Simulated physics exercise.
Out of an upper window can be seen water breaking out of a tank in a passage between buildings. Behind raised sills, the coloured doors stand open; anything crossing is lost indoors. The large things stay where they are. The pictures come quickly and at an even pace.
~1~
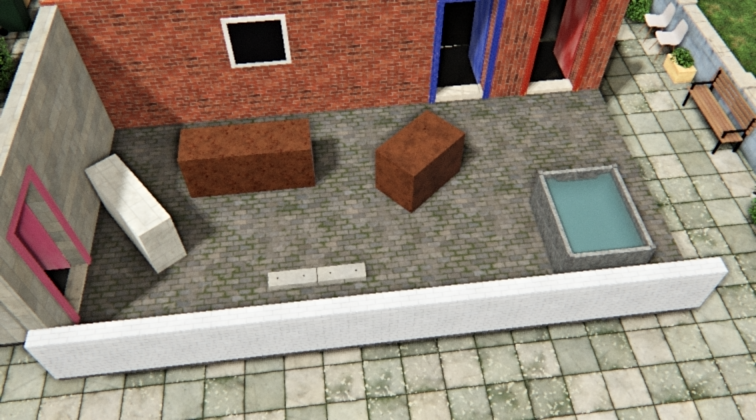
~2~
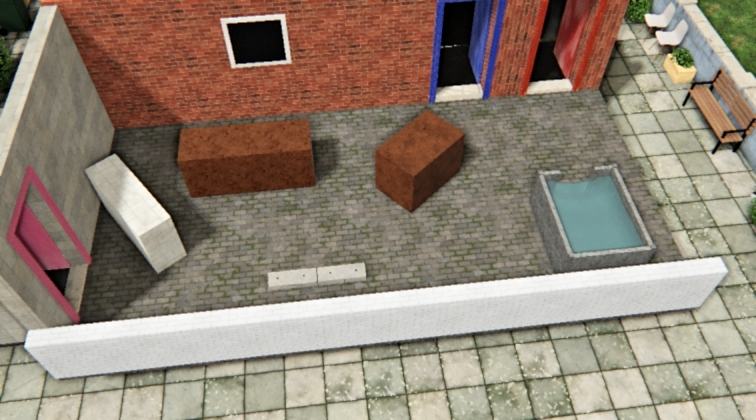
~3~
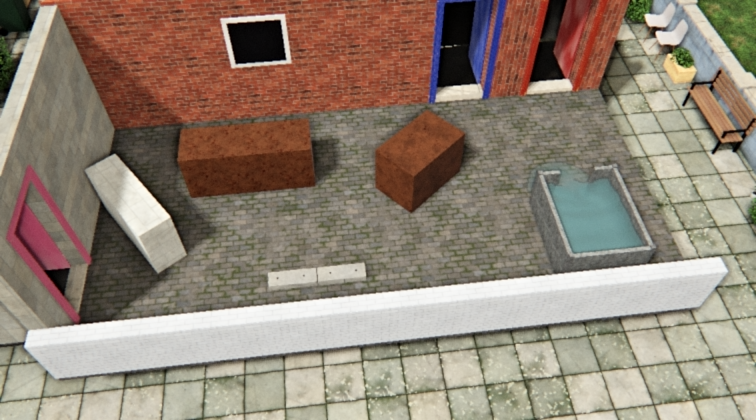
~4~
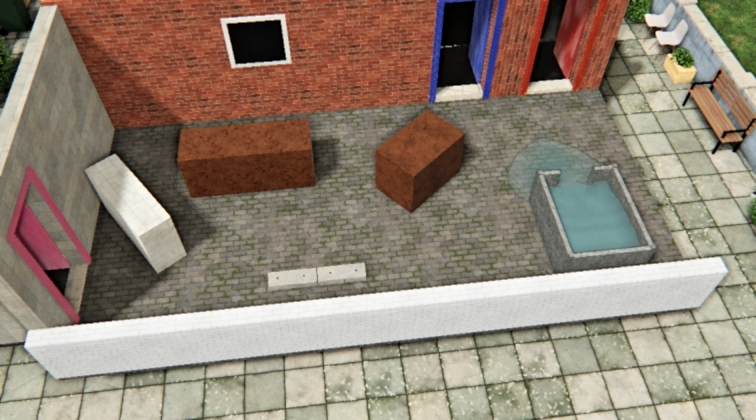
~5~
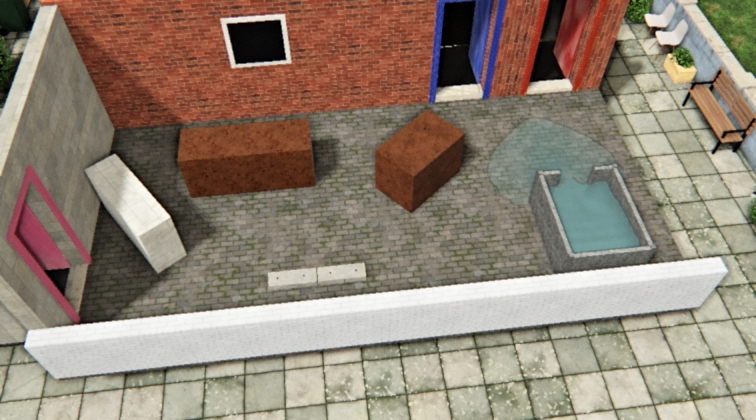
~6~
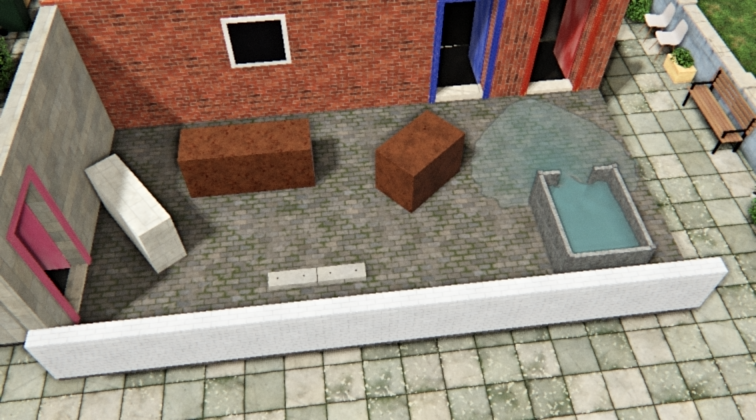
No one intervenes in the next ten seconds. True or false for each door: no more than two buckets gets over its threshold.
The blue door - true; the pink door - true; the red door - false.
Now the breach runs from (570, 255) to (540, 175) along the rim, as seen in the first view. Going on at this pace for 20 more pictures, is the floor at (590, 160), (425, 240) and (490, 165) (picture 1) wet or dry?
Taken one by one: Unaffected, then sodden, then sodden.
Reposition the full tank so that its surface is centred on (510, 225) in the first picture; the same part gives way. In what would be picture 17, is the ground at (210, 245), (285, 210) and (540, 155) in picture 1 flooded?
Taking them in the order asked: Spared, then spared, then inundated.
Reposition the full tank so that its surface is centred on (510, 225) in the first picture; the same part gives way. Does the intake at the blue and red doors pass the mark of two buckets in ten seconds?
Blue door: Above; red door: Beneath.
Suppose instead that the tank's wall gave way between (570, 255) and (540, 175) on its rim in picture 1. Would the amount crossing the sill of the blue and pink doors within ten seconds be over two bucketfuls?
Briefly, blue remains short and pink overshoots.
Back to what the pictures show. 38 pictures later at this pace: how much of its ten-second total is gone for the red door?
Close to 100 percent.
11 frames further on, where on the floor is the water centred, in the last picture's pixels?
The balance point is around (544, 185).
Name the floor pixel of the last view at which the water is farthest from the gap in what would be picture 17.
Look around (344, 112).
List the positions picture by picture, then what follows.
Still water in the water tank at (593, 212), in the first picture.
Water pours out on the water tank's far side and has run to a hidden place, in the second picture.
Water pours out on the water tank's far side and has run to (555, 165), in the third picture.
The front is at (549, 142), out from the gap on the water tank's far side, in the fourth picture.
Water pours out on the water tank's far side and has run to (531, 121), in the fifth picture.
The front is at (537, 102), out from the gap on the water tank's far side, in the sixth picture.
A moment on, water covers 20 % of the floor; the blue door wet at the sill, nothing in, the pink door not reached, the red door under two buckets in.
Next, water covers 25 % of the floor; the blue door under two buckets in, the pink door not reached, the red door over two buckets in.
Then, water covers 30 % of the floor; the blue door under two buckets in, the pink door not reached, the red door far over two buckets in.
Later, water covers 40 % of the floor; the blue door under two buckets in, the pink door not reached, the red door far over two buckets in.
In the end, water covers 45 % of the floor; the blue door under two buckets in, the pink door not reached, the red door far over two buckets in.
